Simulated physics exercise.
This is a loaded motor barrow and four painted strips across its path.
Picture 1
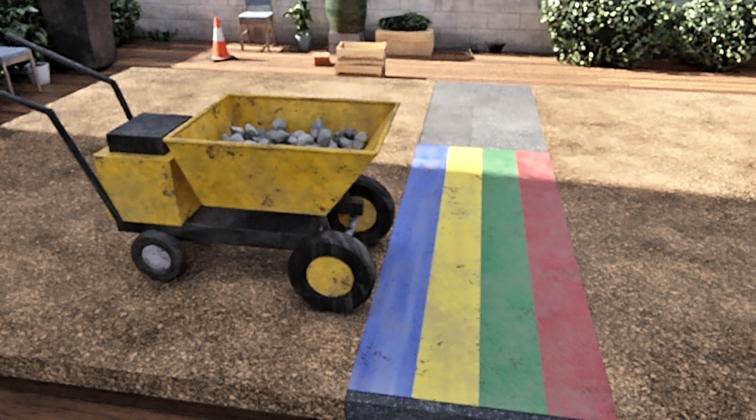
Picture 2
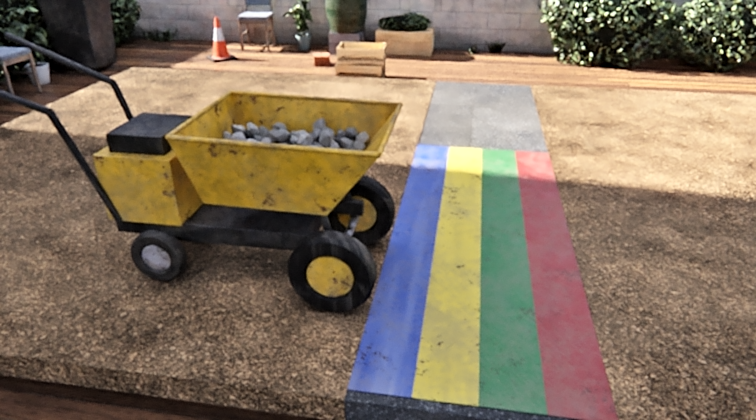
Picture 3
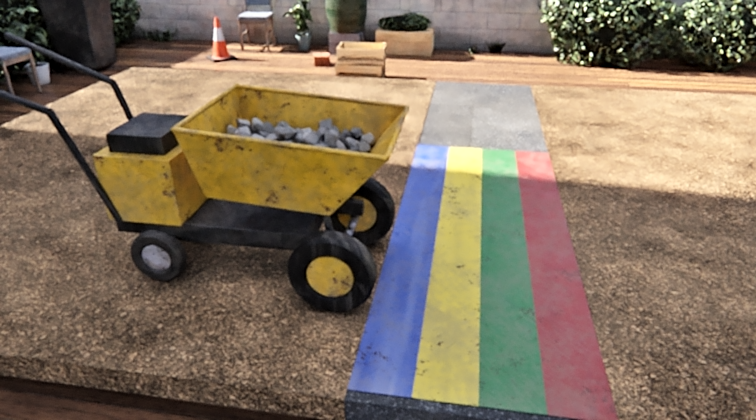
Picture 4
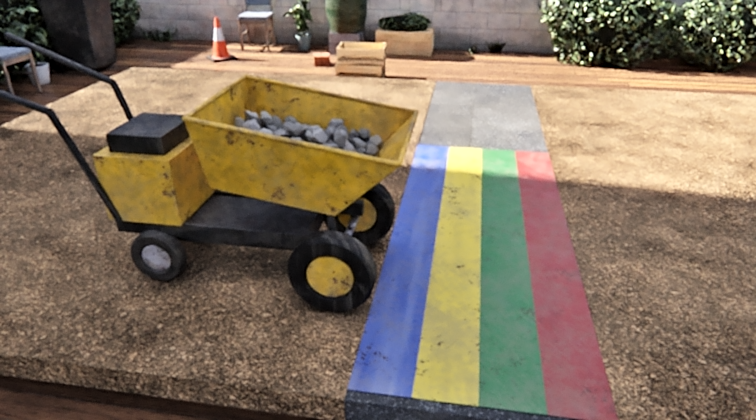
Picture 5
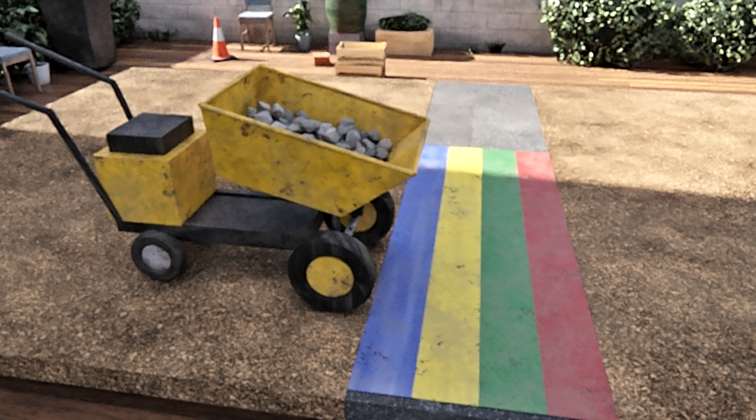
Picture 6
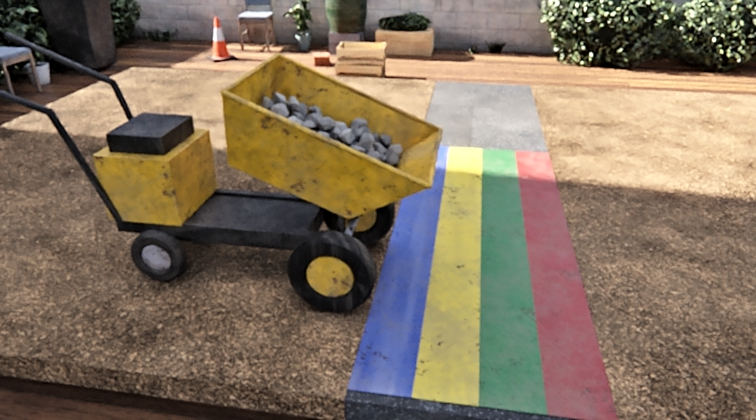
The yellow skip of a stone-filled barrow tilts steadily toward the right beside four coloured strips.
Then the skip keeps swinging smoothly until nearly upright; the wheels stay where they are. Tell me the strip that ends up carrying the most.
Green.
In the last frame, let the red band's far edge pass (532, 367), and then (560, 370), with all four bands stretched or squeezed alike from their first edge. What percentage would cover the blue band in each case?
Shares: Close to 0 %; close to 0 %.
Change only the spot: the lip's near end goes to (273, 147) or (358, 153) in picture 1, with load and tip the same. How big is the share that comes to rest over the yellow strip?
30 % for the first, 10 % for the second.
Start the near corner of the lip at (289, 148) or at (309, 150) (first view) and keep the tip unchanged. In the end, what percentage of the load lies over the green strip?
You'd see around 10 per cent the first time and around 20 per cent the second.
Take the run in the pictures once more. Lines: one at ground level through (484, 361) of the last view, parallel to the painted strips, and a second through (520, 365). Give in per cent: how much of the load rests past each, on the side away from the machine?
About 60 and 40 %.
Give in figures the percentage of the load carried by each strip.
I'd say the blue strip has near 0, the yellow strip near 5, the green strip near 35 and the red strip near 20 per cent.
Shortly afterwards, skip tipped steeply; the whole lot in the skip.
Next, skip tipped right over; the bulk in the skip; a little over the green strip; only a few over the red strip.
Some moments later, skip tipped right over; near a third in the skip; a little over the yellow strip; near a third over the green strip; near a quarter over the red strip; only a few off the paint.
In the end, skip tipped right over; near a third in the skip; none at all over the blue strip; a little over the yellow strip; near a third over the green strip; near a quarter over the red strip; a little off the paint.
